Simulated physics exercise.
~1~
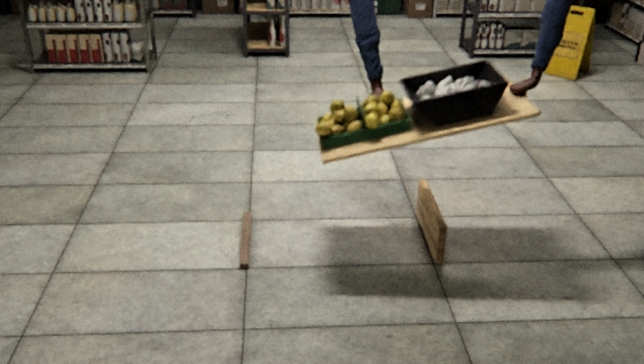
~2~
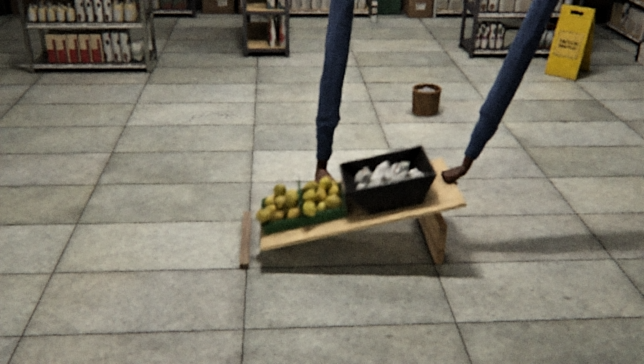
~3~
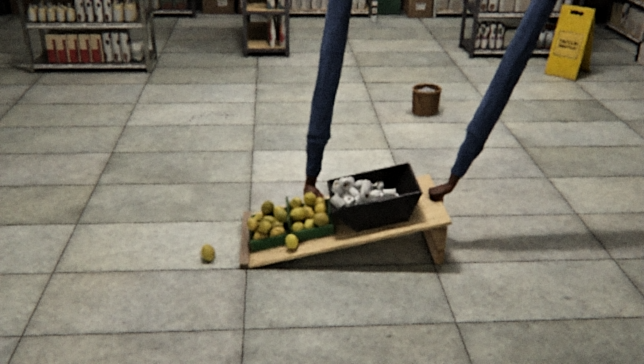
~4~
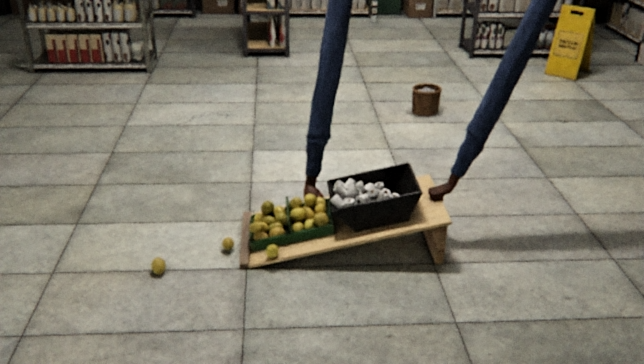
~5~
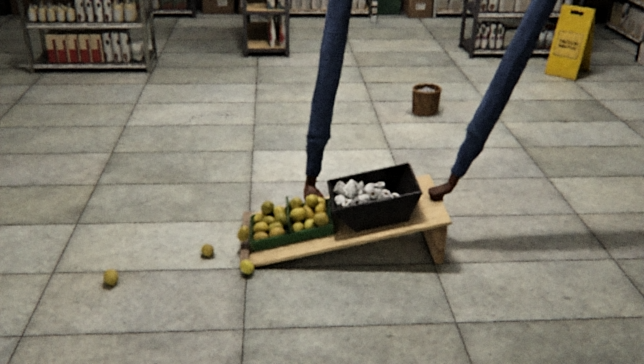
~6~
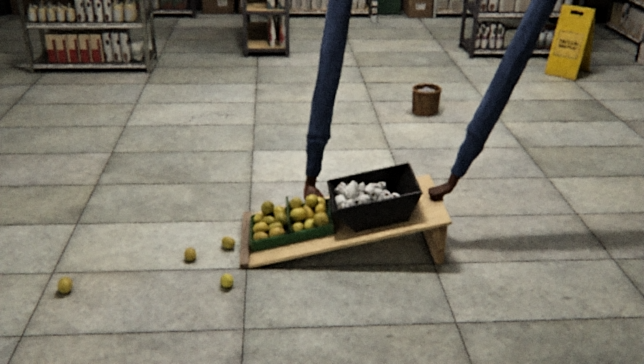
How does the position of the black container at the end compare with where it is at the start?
At the end the black container is lower and further to the left than at the start. It begins raised above the floor on the carried board and ends on the same board, now at rest behind the batten.
The footage shows two hands lowering a tilted board with a green container of lemons and a black container of white rolls down to the left against a batten, where it stops; four lemons end up on the floor while the rolls stay in the black container.
